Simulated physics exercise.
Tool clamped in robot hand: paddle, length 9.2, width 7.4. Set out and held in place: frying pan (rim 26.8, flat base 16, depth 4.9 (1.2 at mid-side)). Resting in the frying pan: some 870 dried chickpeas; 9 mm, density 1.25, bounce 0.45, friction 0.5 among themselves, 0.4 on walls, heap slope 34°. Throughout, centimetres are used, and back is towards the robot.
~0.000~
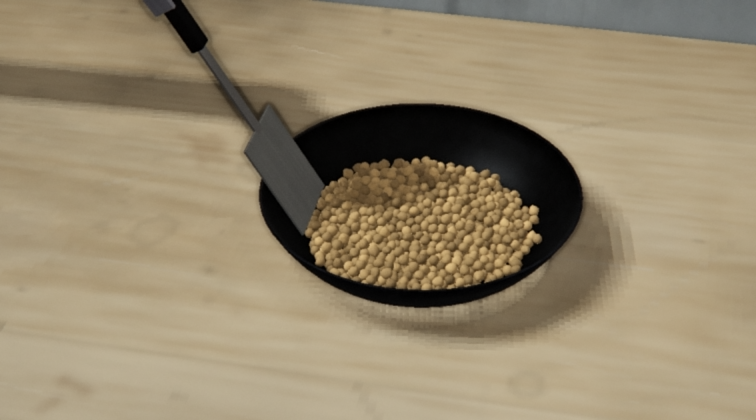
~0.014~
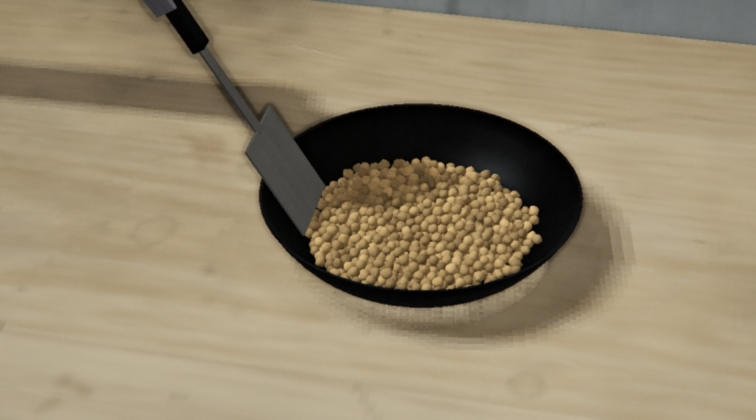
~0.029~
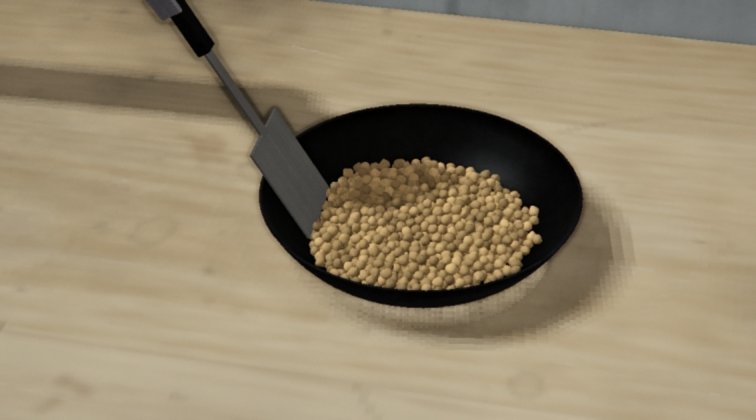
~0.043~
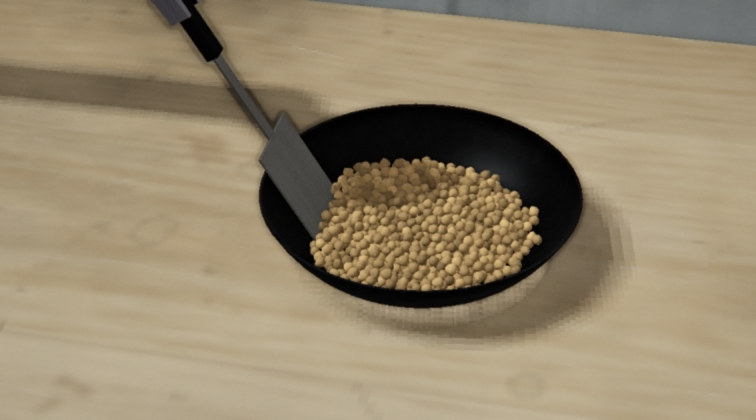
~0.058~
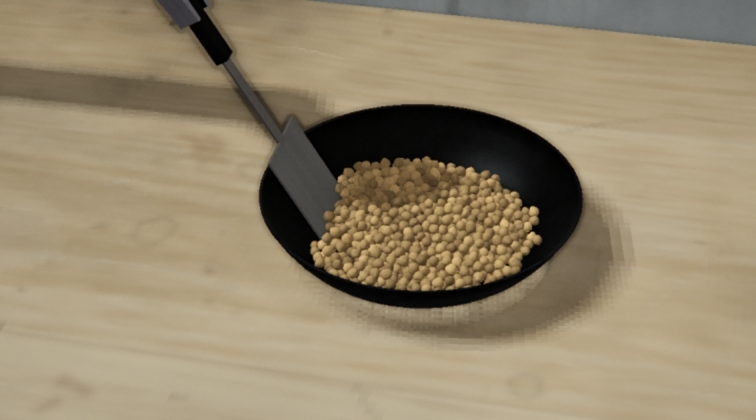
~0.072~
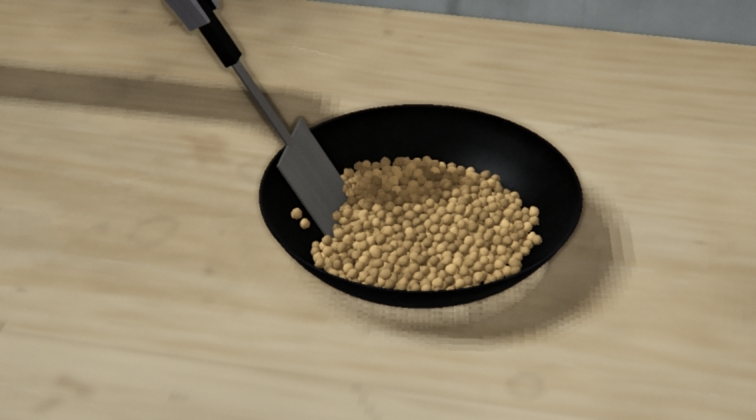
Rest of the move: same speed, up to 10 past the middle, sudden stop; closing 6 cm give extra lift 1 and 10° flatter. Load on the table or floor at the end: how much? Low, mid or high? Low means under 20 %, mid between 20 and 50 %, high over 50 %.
Low.
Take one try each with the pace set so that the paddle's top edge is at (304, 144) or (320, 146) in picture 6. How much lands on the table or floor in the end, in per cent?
First try about 25 %, second try about 30 %.
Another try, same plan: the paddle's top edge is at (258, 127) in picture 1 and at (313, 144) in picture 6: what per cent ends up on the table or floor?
About 25 per cent.
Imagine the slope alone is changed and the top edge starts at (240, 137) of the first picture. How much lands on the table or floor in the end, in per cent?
Spill: Approx. 10 per cent.
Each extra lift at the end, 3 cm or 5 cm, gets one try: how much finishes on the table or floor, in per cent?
First try about 15 %, second try about 10 %.
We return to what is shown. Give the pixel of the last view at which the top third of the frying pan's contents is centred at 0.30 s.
Centre: Roughly (513, 221) in the last picture.
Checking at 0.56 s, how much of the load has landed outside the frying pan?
About 10 per cent.
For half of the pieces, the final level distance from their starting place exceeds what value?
Distance: Around 3 cm.
After 0.19 s, sloping 59°, highest piece 12 above the table; 865 in the frying pan, 2 on the blade or in flight.
After 0.30 s, sloping 56°, highest piece 8 above the table; 865 in the frying pan, 1 on the table or floor, 1 on the blade or in flight.
After 0.56 s, sloping 49°, highest piece 6 above the table; 756 in the frying pan, 102 on the table or floor, 9 on the blade or in flight.
After 1.61 s, sloping 49°, highest piece 6 above the table; 755 in the frying pan, 112 on the table or floor.
In the end, 755 in the frying pan, 112 on the table or floor. That is 13 % on the table or floor.
